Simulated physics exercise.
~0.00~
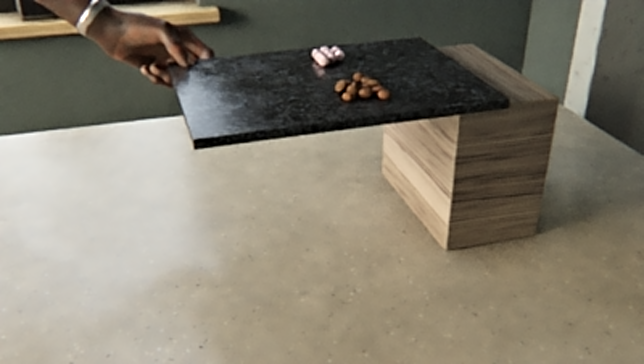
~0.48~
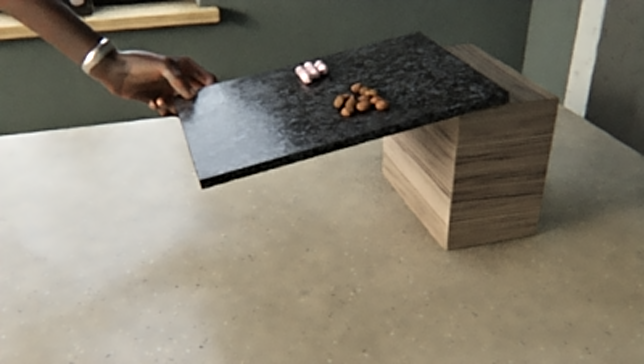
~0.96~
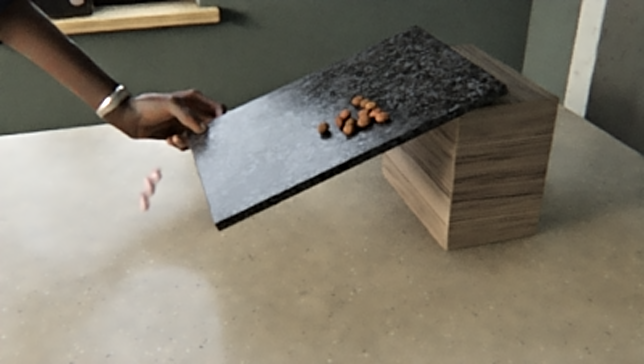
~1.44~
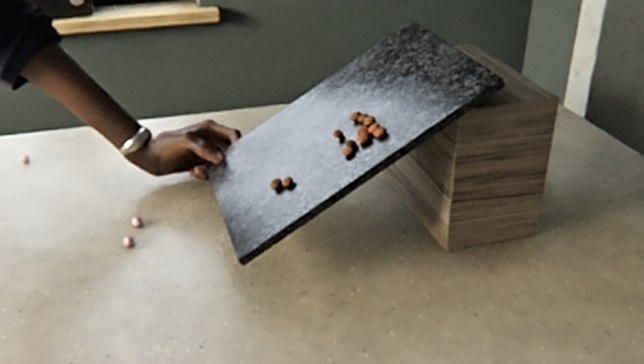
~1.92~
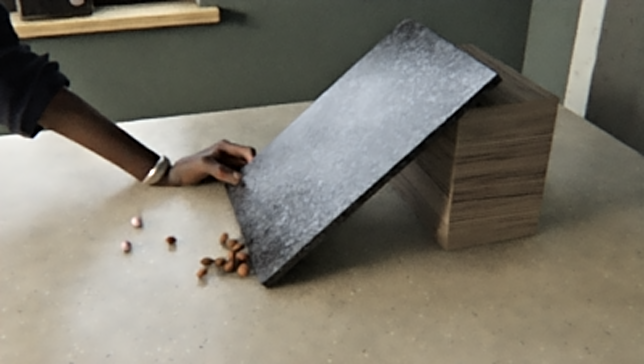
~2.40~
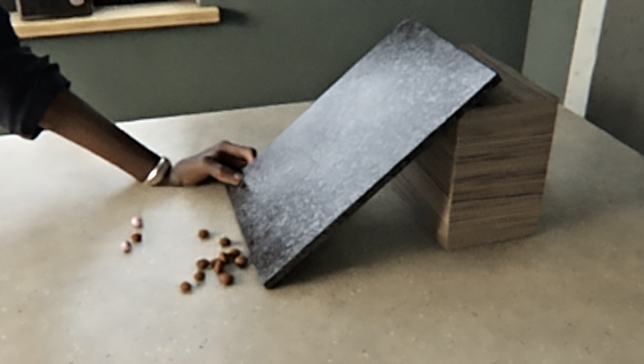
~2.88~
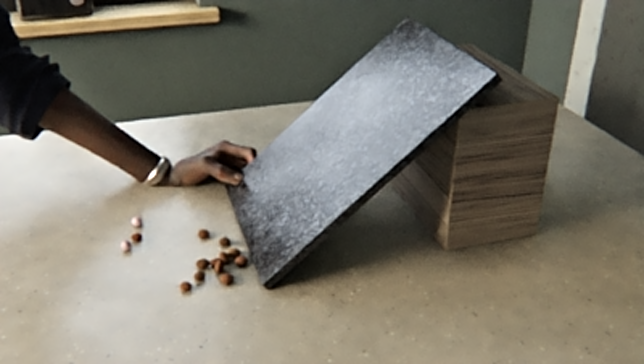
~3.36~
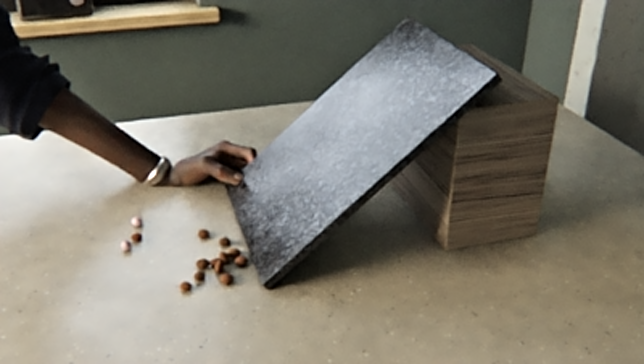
Hand lowering one end of a black speckled board propped on a wooden block, pink pieces then brown nuts sliding onto the counter.
